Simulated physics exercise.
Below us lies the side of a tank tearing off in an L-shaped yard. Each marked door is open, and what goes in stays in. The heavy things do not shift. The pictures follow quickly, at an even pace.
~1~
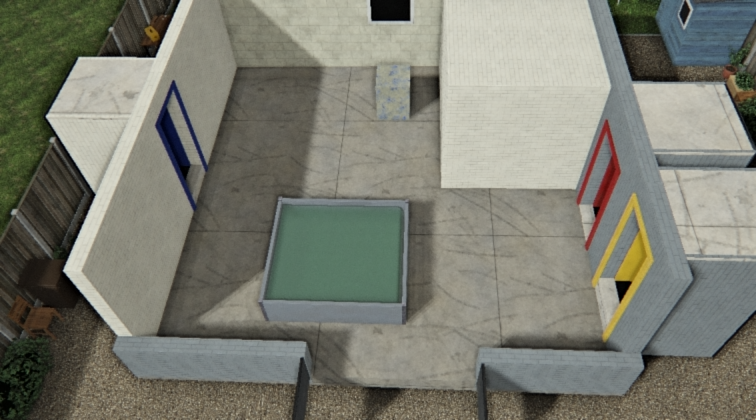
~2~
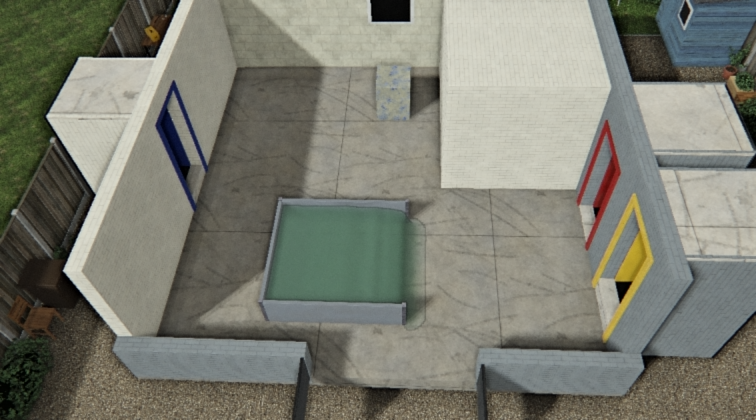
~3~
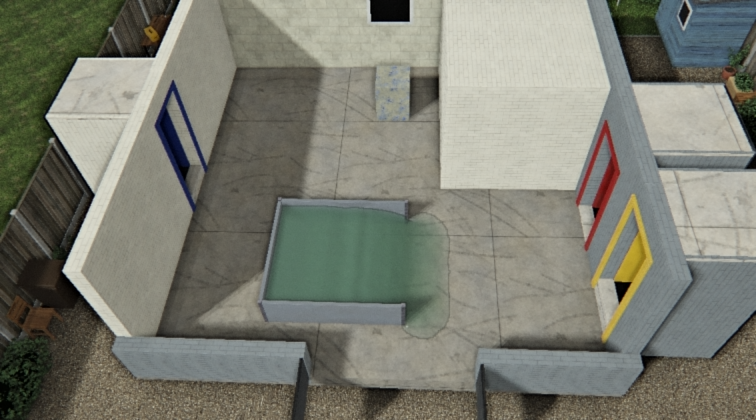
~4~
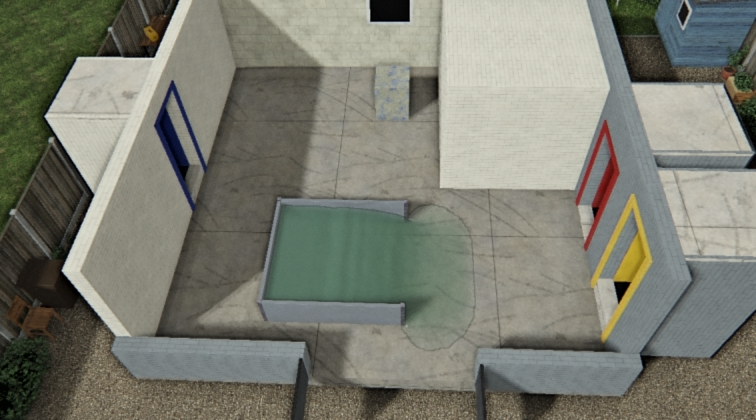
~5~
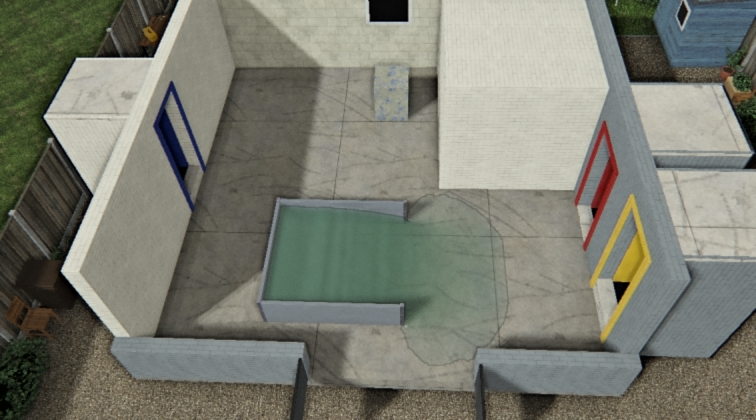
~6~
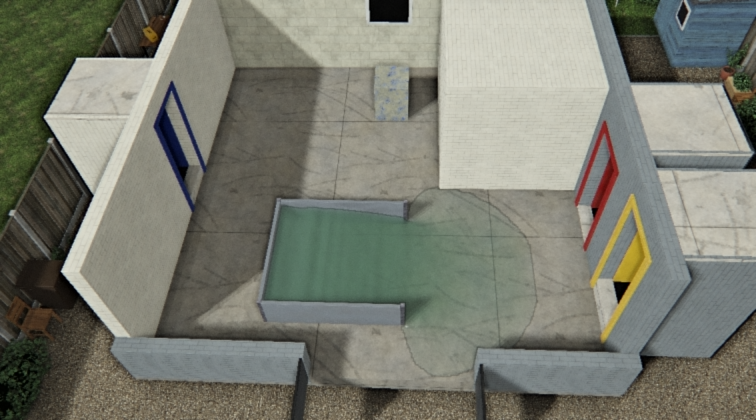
Green water sits still in an open grey-walled tank in a walled yard, until the tank's right side gives way and the water pours out through the gap. It spreads rightward over the concrete in a widening, thinning curve, nearing the red and yellow doorways while the level inside drops.
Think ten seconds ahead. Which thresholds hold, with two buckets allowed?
In the end: The blue door stays under that; the red door takes more than that; the yellow door stays under that.
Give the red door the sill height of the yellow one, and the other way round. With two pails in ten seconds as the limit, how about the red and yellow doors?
My reading: Red door keeps below it, yellow door floods.
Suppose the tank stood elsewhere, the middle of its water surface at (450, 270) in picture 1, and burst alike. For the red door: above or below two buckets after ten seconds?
The red one passes that mark.
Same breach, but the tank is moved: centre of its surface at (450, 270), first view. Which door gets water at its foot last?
The door marked blue.
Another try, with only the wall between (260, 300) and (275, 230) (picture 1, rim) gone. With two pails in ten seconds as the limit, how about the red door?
In short: Red lets less in.
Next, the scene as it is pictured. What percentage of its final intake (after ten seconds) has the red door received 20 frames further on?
About 50 per cent.
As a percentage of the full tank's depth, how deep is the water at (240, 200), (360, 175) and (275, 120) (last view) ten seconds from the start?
About 2, 4 and 2 per cent.
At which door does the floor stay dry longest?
It is the blue-painted one.
A moment on, water covers 30 % of the floor; the blue door not reached, the red door under two buckets in, the yellow door wet at the sill, nothing in.
Next, water covers 30 % of the floor; the blue door not reached, the red door over two buckets in, the yellow door wet at the sill, nothing in.
Then, water covers 30 % of the floor; the blue door not reached, the red door far over two buckets in, the yellow door wet at the sill, nothing in.
Later, water covers 40 % of the floor; the blue door not reached, the red door far over two buckets in, the yellow door wet at the sill, nothing in.
In the end, water covers 70 % of the floor; the blue door wet at the sill, nothing in, the red door far over two buckets in, the yellow door wet at the sill, nothing in.
